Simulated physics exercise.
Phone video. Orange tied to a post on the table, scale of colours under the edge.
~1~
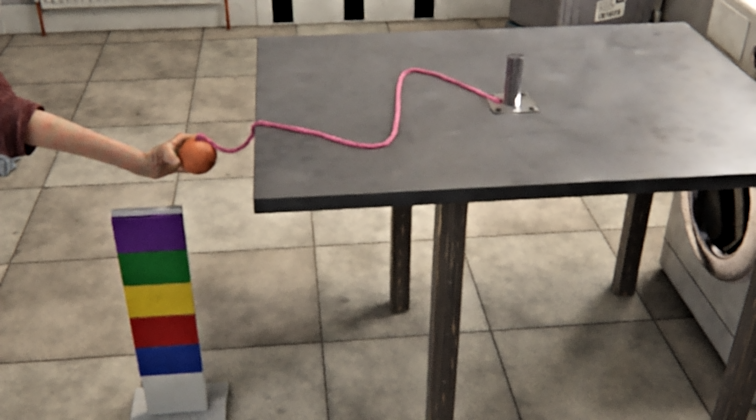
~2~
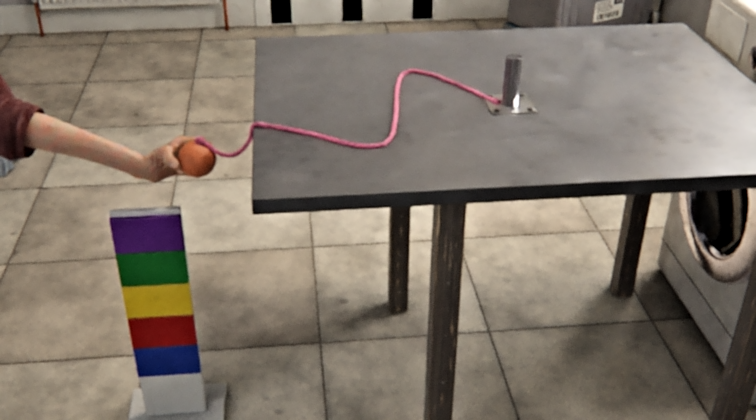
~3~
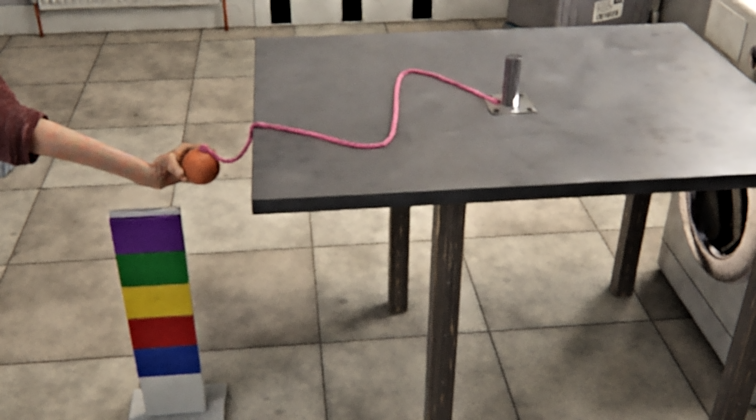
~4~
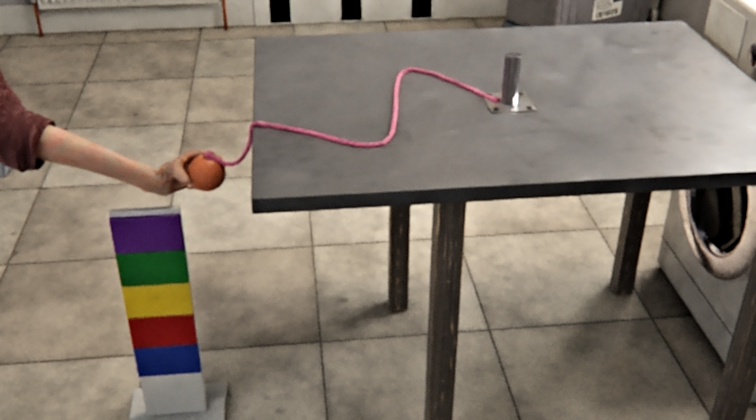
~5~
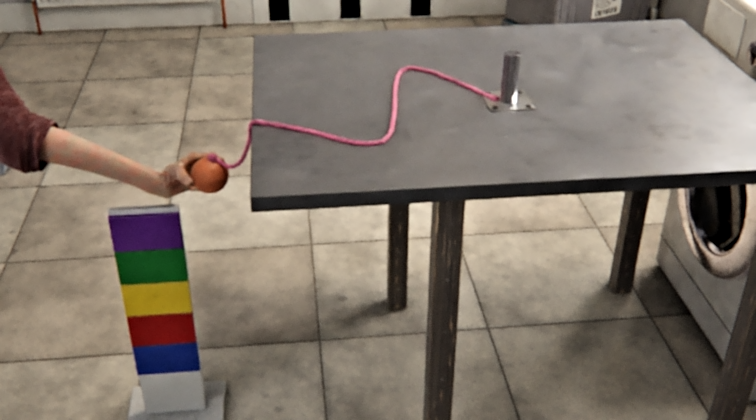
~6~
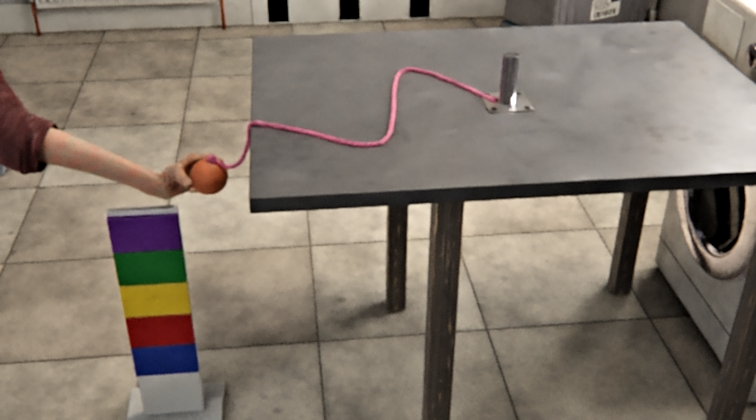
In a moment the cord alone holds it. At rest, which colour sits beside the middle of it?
Its centre is beside blue.
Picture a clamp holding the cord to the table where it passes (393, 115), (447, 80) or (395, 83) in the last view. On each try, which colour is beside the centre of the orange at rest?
First try green, second try red, third try yellow.
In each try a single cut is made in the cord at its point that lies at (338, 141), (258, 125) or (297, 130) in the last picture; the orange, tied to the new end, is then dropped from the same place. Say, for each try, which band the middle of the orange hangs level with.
So you'd see purple first, yellow second, and for the last: Green.
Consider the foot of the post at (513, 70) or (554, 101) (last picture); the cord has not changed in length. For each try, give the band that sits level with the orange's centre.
First try: Red; second try: Red.
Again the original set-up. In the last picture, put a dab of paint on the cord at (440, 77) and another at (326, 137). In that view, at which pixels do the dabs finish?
At (414, 103), then (257, 203).
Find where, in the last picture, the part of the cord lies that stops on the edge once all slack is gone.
Around (393, 119).
Soon after, orange near (235, 351); level with blue.
After that, orange near (293, 320); level with blue.
And then, orange near (255, 340); level with blue.
In the end, orange near (274, 332); level with blue. Its middle rests at the blue band.
